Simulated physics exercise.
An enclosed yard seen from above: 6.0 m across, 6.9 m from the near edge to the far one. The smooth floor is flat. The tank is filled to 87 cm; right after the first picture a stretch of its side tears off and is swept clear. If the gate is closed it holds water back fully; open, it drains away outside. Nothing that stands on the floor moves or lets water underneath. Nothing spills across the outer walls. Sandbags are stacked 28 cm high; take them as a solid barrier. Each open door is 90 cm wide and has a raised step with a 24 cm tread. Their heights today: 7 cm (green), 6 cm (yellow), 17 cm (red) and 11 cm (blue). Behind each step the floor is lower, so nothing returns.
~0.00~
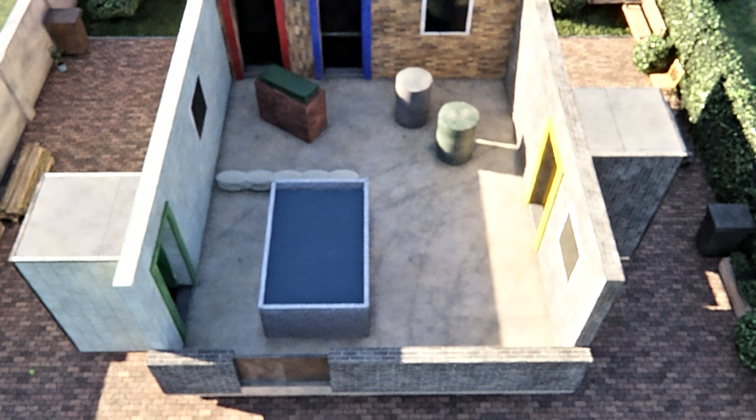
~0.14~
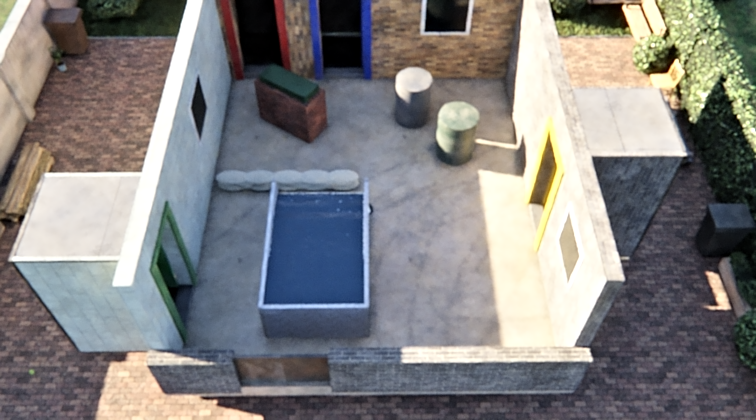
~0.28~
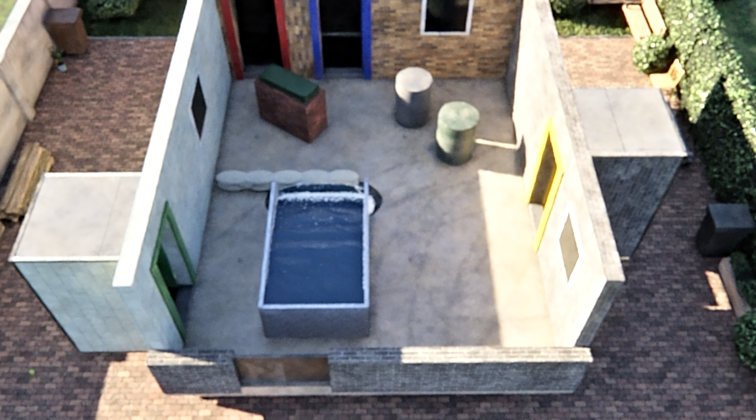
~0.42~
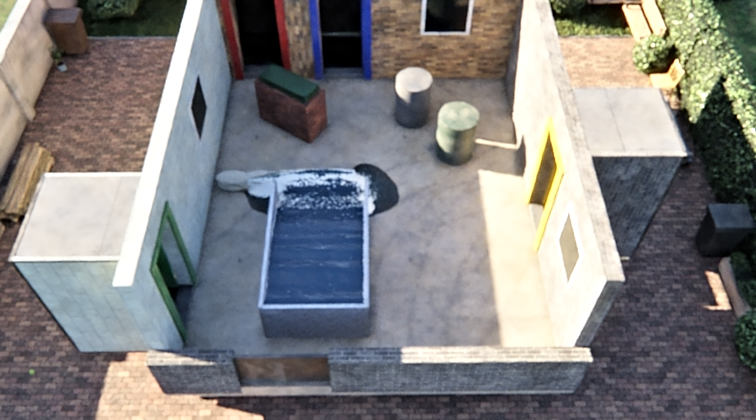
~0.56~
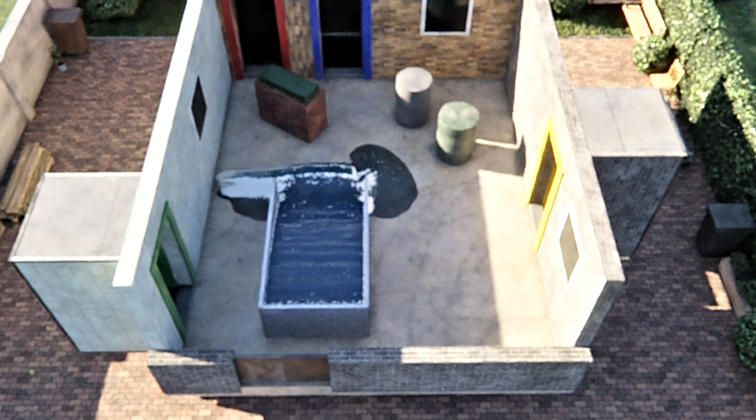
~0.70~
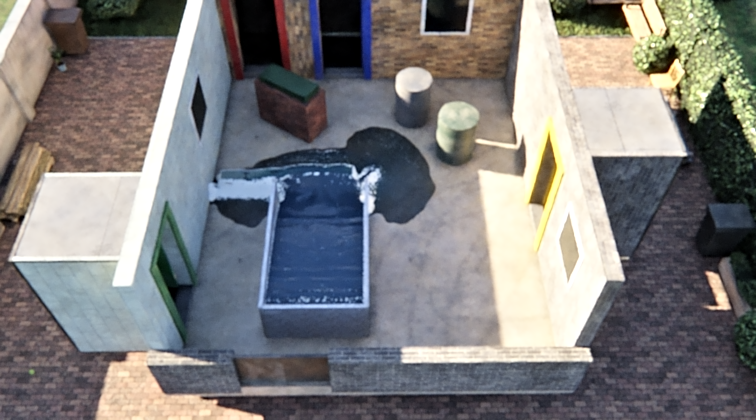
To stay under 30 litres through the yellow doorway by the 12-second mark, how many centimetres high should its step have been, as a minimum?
About 8 cm.
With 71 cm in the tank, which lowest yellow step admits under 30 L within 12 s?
Then roughly 6.5 cm.
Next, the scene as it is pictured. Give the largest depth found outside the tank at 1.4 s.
Roughly 57 cm.
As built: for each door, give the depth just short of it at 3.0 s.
Depths in cm: Green 5, yellow 10, red 21, blue 14.
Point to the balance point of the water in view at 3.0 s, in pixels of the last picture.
Near (340, 191).
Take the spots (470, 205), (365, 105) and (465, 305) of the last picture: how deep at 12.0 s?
Roughly 7, 7 and 9 cm, in turn.
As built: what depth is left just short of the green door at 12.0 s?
About 8.0 cm.
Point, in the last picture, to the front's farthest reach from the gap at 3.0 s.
At about (503, 79).
After 1.4 s water covers 35 % of the floor, deepest (57 cm) near (316, 194); it has not reached the yellow door.
After 3.0 s water covers 70 % of the floor, deepest (32 cm) near (316, 202); 10 cm at the yellow door, 4 litres in over its 6 cm step.
After 12.0 s water covers 95 % of the floor, deepest (13 cm) near (219, 153); 8 cm at the yellow door, 75 litres in over its 6 cm step.
At the yellow door as built, the water arrived by 2.3 s and peaked near 12 cm at 7.0 s.
Run again over the same 12 s with other heights there, 52 litres in over 7 cm, 11 litres over 10 cm. The limit of 30 litres is kept from about 8 cm up.
